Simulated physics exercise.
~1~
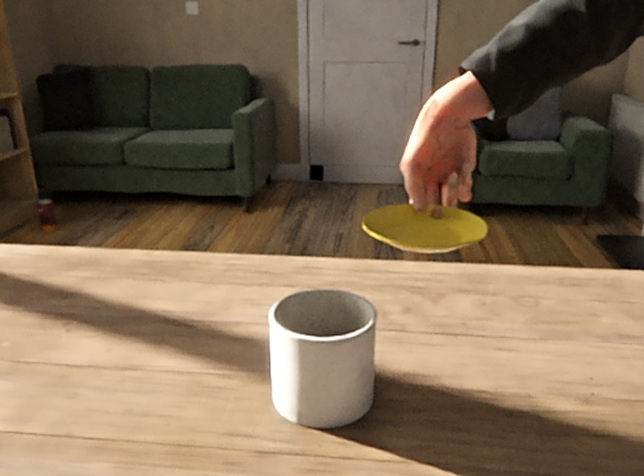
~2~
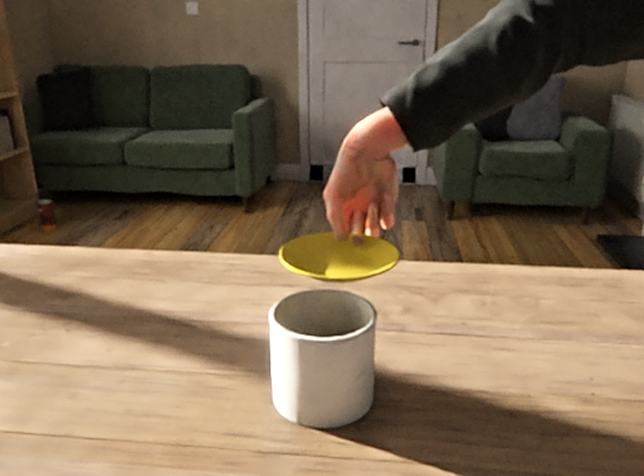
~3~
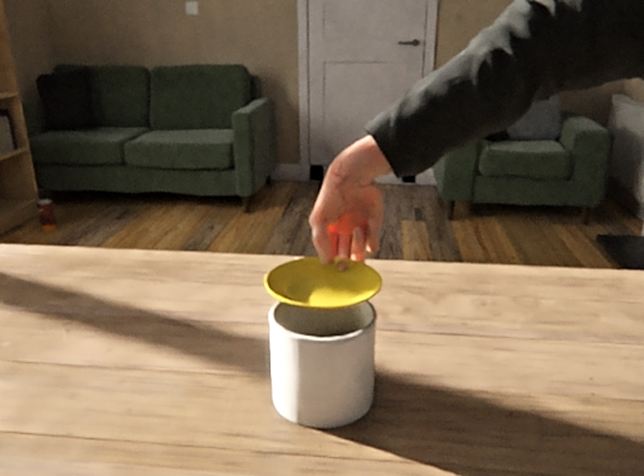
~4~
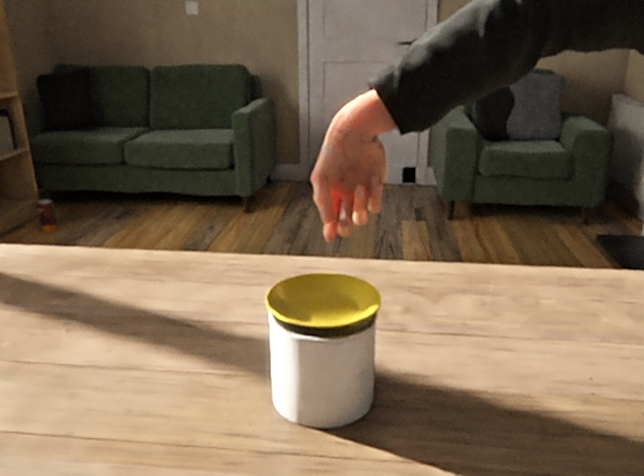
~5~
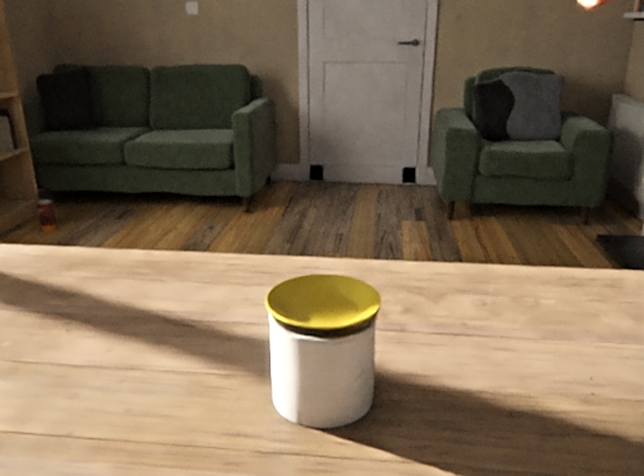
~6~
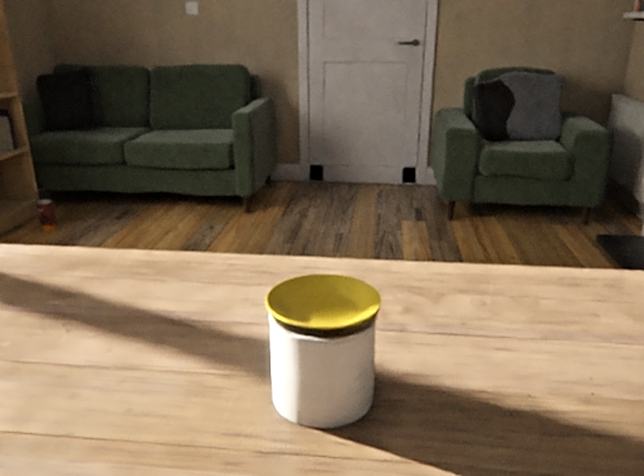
A yellow plate, held by a hand reaching in from the right, moved left over an open whitish pot on a wooden table and was lowered onto it. The hand let go and withdrew, leaving the plate resting on top, covering the opening like a lid.
